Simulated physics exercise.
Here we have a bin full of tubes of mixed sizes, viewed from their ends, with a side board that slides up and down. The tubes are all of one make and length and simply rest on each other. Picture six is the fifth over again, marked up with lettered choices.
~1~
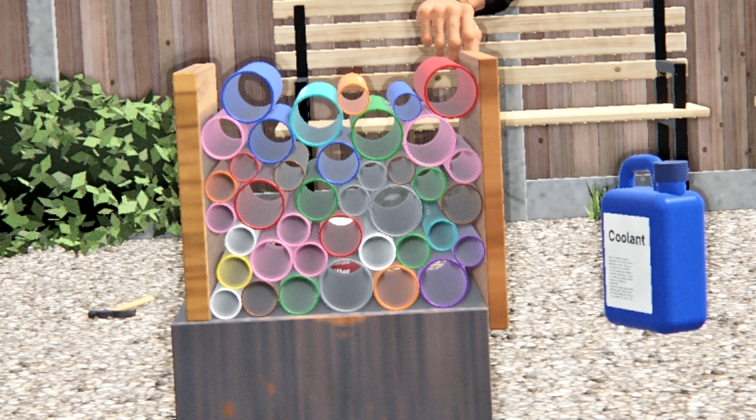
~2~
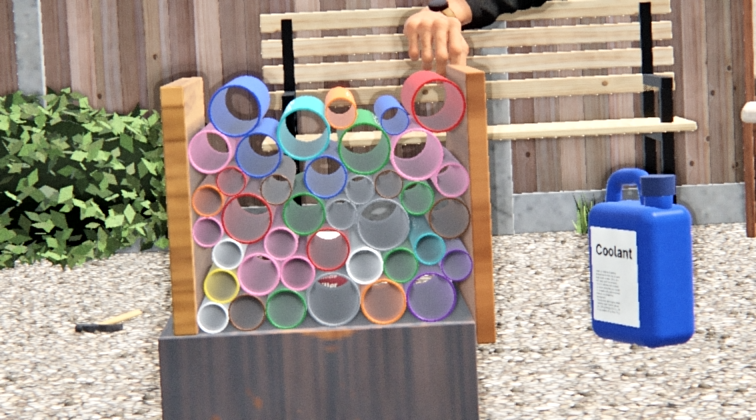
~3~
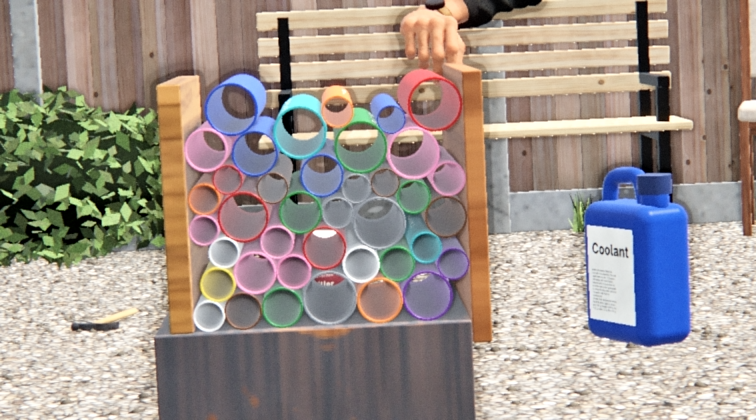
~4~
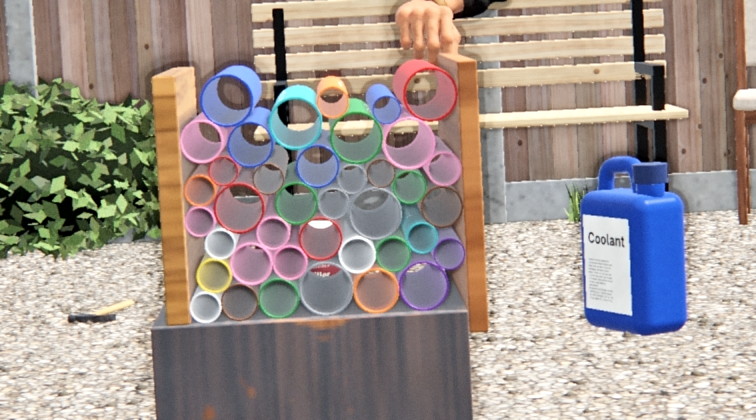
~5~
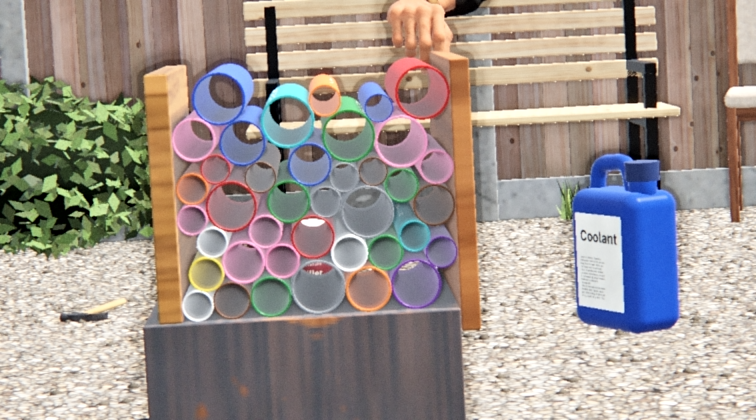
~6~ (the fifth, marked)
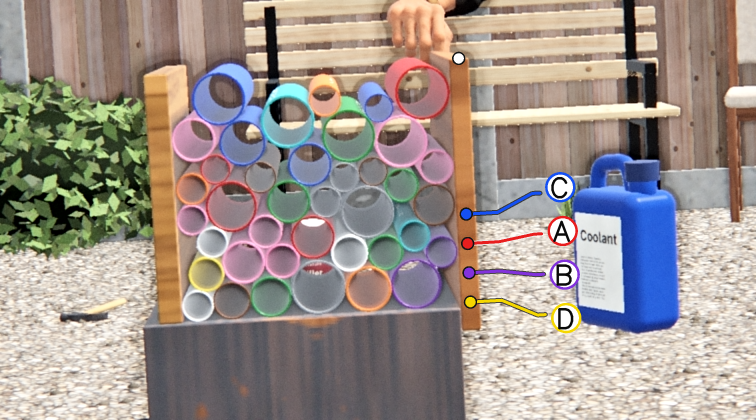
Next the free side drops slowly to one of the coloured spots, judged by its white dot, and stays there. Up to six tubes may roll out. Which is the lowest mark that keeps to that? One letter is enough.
Stop at C.
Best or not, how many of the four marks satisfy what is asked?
One of the four.
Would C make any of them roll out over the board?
At C: Yes.
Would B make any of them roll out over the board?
At B: Yes.
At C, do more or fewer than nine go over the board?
It loses fewer than nine.
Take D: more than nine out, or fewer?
More than nine.
On the marked copy, A at (468, 243); B at (469, 273); C at (467, 214); D at (471, 302); the white dot at (459, 58).
Taking C. A third of the way, top of the board (452, 134).
Two thirds of the way, top of the board (456, 213).
When it is over, top of the board (456, 214), four out over the board.
As for the rest, A more than six out over the board; B more than six out over the board; D more than six out over the board.
